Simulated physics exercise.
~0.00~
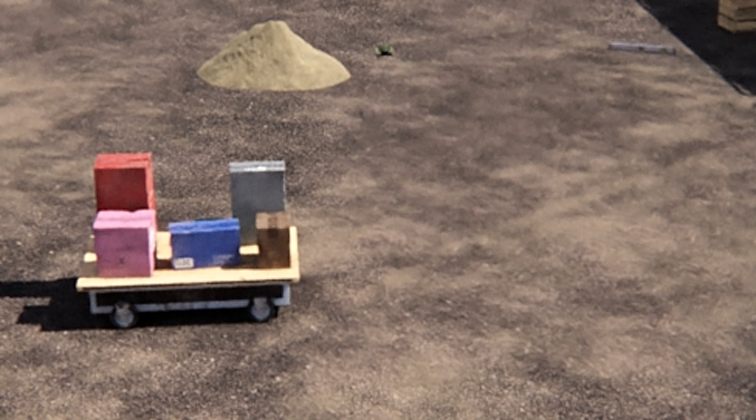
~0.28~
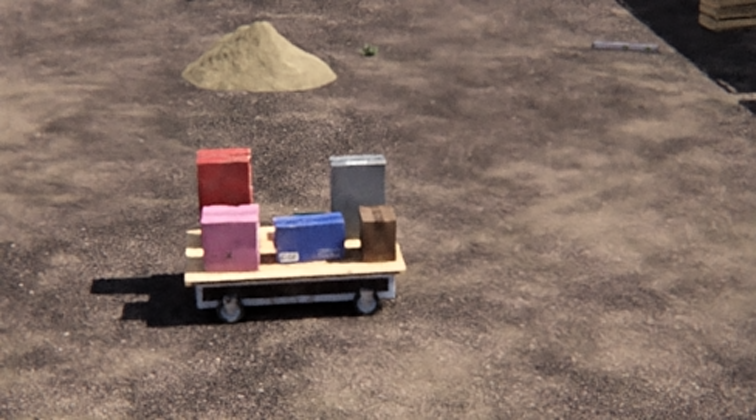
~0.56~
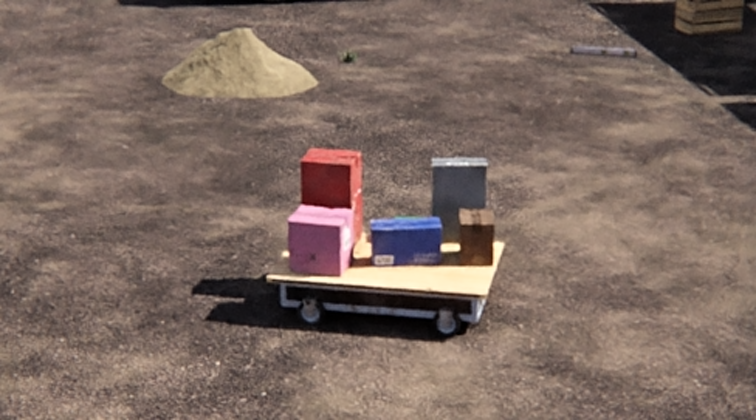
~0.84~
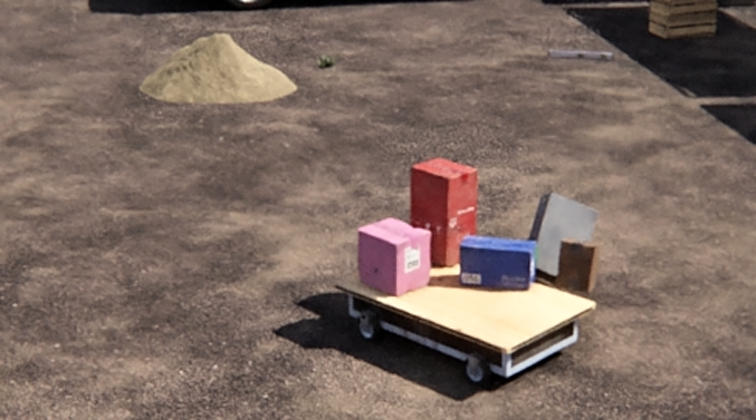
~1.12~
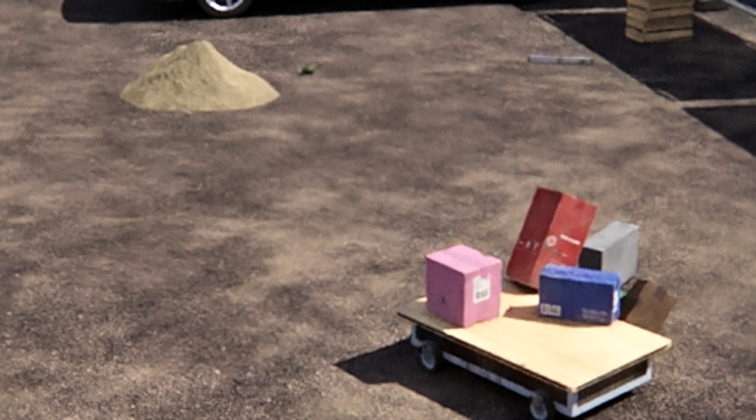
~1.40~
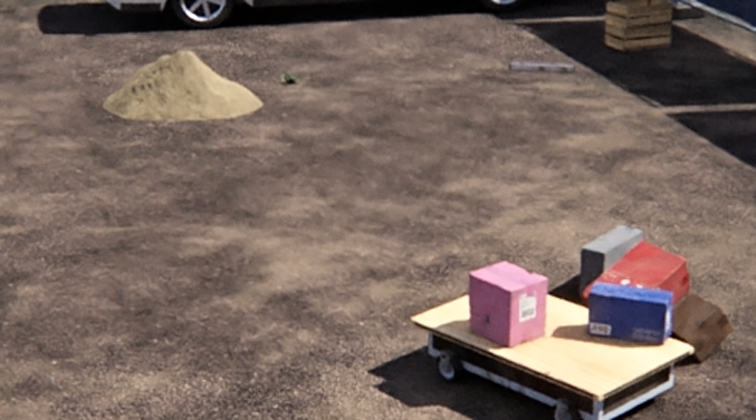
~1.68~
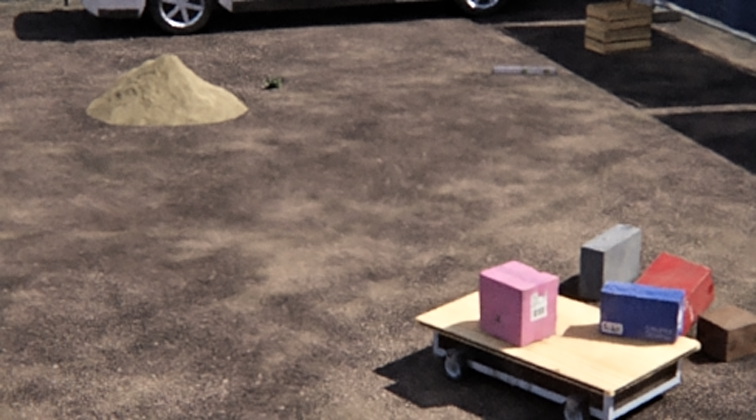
To begin with, a flat wheeled cart carries red, grey, pink, blue and brown boxes to the right across dark, rough ground, past a mound of sand. The load rides steadily until the cart swings round toward the viewer, and the grey and brown boxes start to lean at its far edge. As the turn continues, the tall red box tips over after them, and all three leave the deck. The cart comes to a stop with the pink and blue boxes still upright on board, while the red and brown boxes lie beyond it, near the grey one.
